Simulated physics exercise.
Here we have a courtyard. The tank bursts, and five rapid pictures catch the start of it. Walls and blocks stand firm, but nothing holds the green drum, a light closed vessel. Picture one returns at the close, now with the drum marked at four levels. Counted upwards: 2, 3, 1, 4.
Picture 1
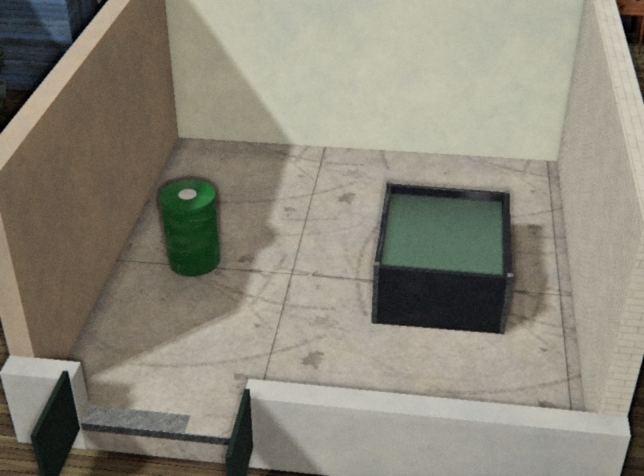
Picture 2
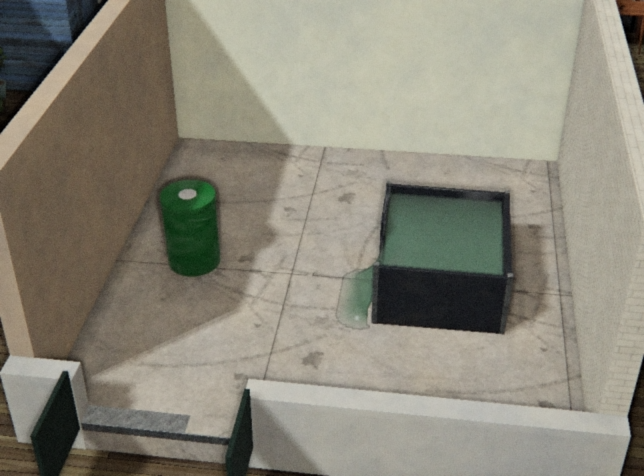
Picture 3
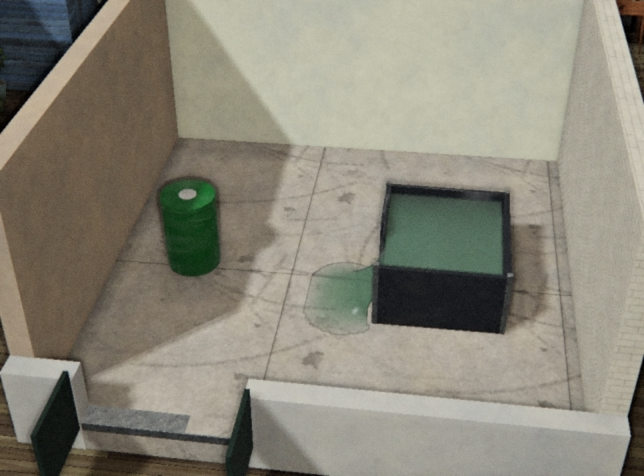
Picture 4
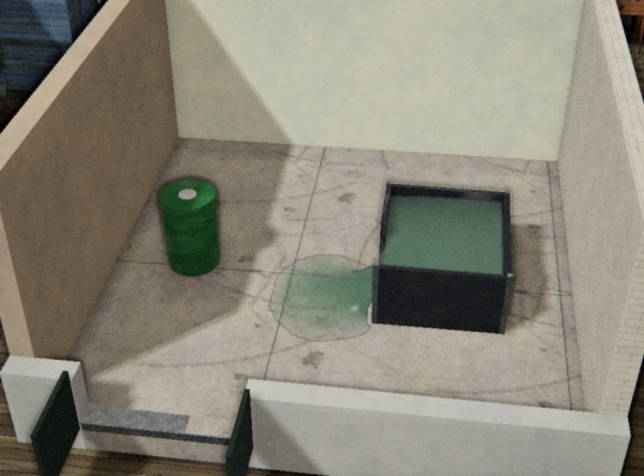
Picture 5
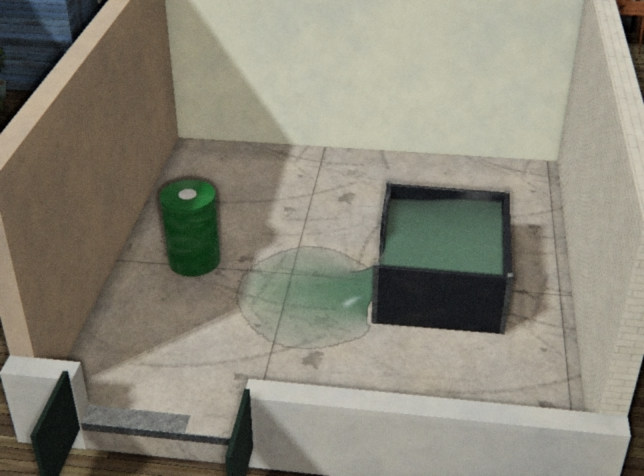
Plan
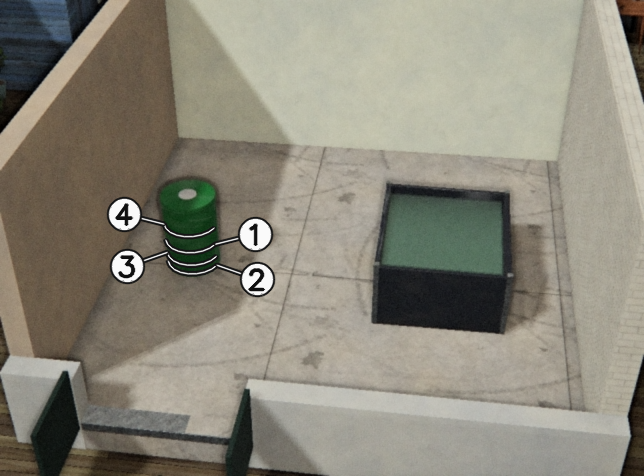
Greenish water leaks from the left side of a dark tank and spreads across the courtyard floor.
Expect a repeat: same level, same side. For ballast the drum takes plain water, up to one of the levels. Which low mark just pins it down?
1.
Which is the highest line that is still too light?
That would be 3.
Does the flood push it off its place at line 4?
No.
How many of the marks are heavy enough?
Two of the four.
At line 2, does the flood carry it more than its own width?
Yes, clearly.
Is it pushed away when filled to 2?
Yes, that goes wrong.
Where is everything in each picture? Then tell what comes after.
Lid of the green drum at (188, 195); tank full, its middle at (445, 234); open gate at (164, 374).
Water covers 1 % of the ground and is seen nearest the drum at (353, 280).
Water covers 3 % of the ground and is seen nearest the drum at (318, 283).
Water covers 5 % of the ground and is seen nearest the drum at (283, 281).
Lid of the green drum at (188, 195); water covers 8 % of the ground and is seen nearest the drum at (258, 268).
On the marked copy, 1 at (186, 252); 2 at (188, 273); 3 at (187, 265); 4 at (184, 236); from the bottom up 2, 3, 1, 4.
With 1, it does not move.
With 2, it is pushed about 3 times its own width away.
With 3, it is pushed about half its own width away.
With 4, it does not move.
